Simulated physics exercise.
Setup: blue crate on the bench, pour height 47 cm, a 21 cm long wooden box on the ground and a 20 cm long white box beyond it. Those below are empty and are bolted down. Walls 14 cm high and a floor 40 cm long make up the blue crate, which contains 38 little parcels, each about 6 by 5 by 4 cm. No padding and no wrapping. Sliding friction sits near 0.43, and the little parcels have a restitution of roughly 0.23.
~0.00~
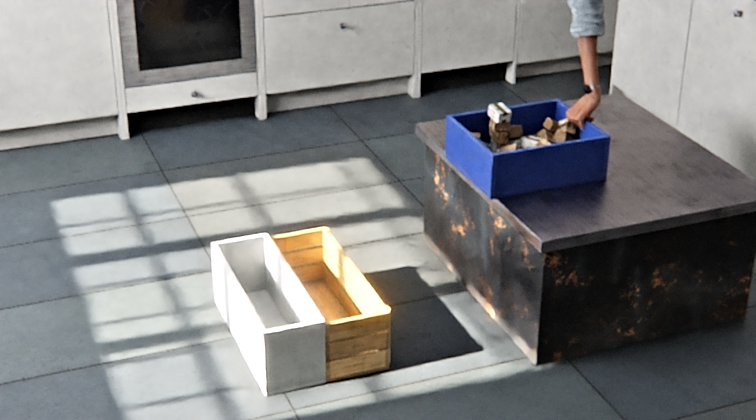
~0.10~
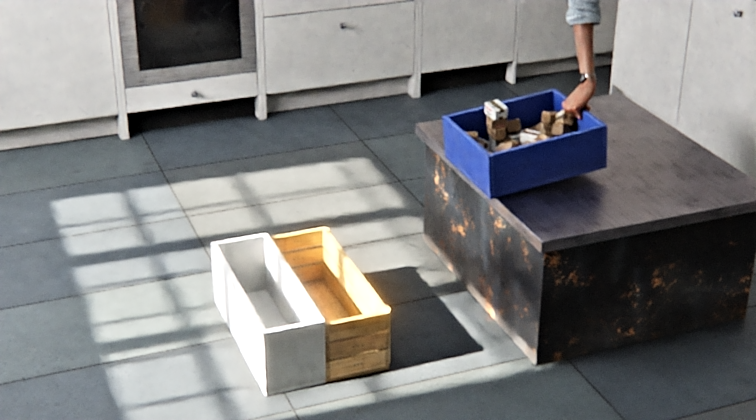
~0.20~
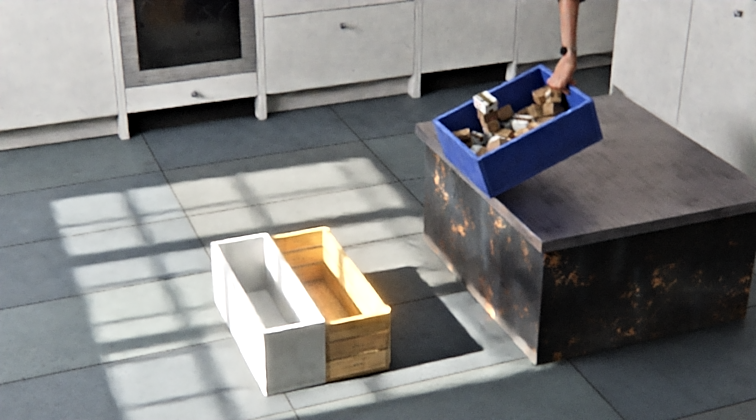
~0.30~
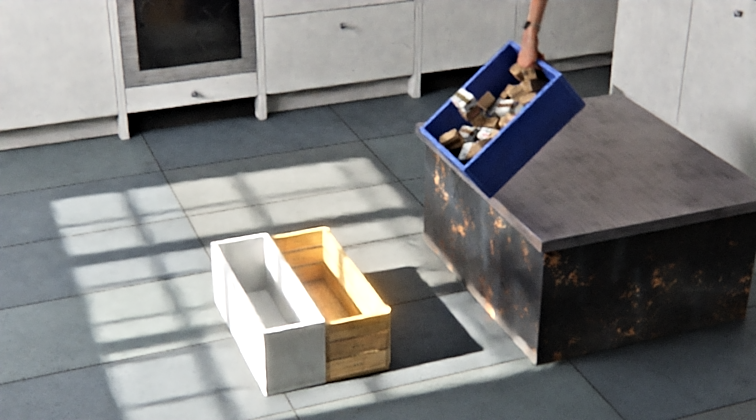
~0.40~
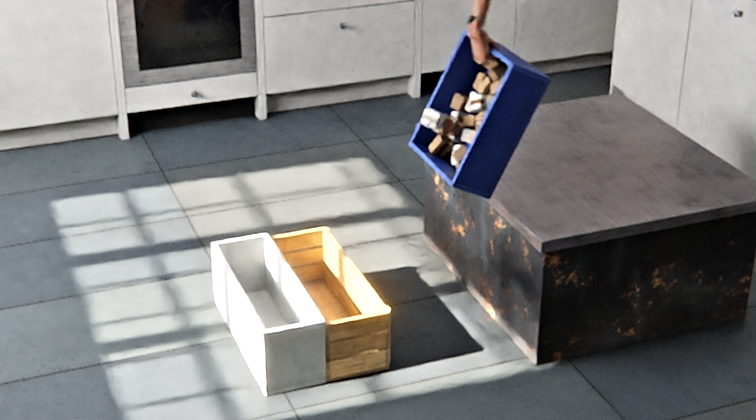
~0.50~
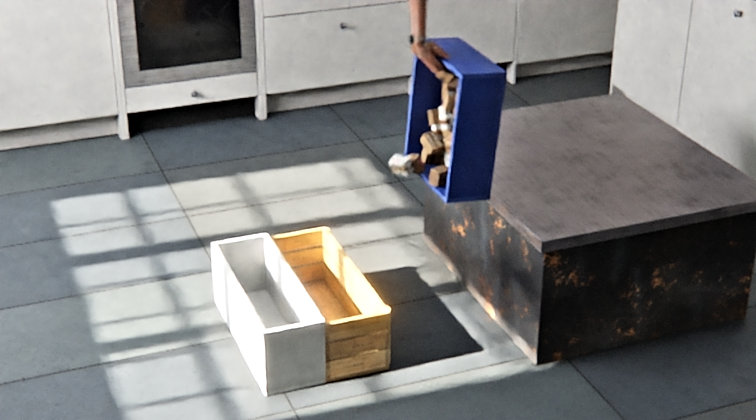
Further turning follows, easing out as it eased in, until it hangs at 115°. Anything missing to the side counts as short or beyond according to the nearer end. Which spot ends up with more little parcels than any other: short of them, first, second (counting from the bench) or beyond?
Short.
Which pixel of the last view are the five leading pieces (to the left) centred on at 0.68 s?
(371, 218).
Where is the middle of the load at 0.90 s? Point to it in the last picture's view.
You'd find the load's middle at roughly (371, 291).
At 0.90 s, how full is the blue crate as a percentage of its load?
That works out to some 20 percent of it.
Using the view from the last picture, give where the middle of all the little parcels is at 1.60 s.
Roughly at pixel (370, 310).
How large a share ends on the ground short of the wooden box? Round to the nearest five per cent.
Share of items: Approx. 65 %.
After 0.68 s, tilt 112°; 19 still in the blue crate, 1 on the ground short of the wooden box and 18 in the air.
After 0.90 s, tilt 115°; 7 still in the blue crate, 12 in the wooden box, 9 on the ground short of the wooden box and 10 in the air.
After 1.20 s, tilt 115°; 2 still in the blue crate, 13 in the wooden box, 16 on the ground short of the wooden box and 7 in the air.
Final count (at 1.60 s), 13 in the wooden box and 25 on the ground short of the wooden box.
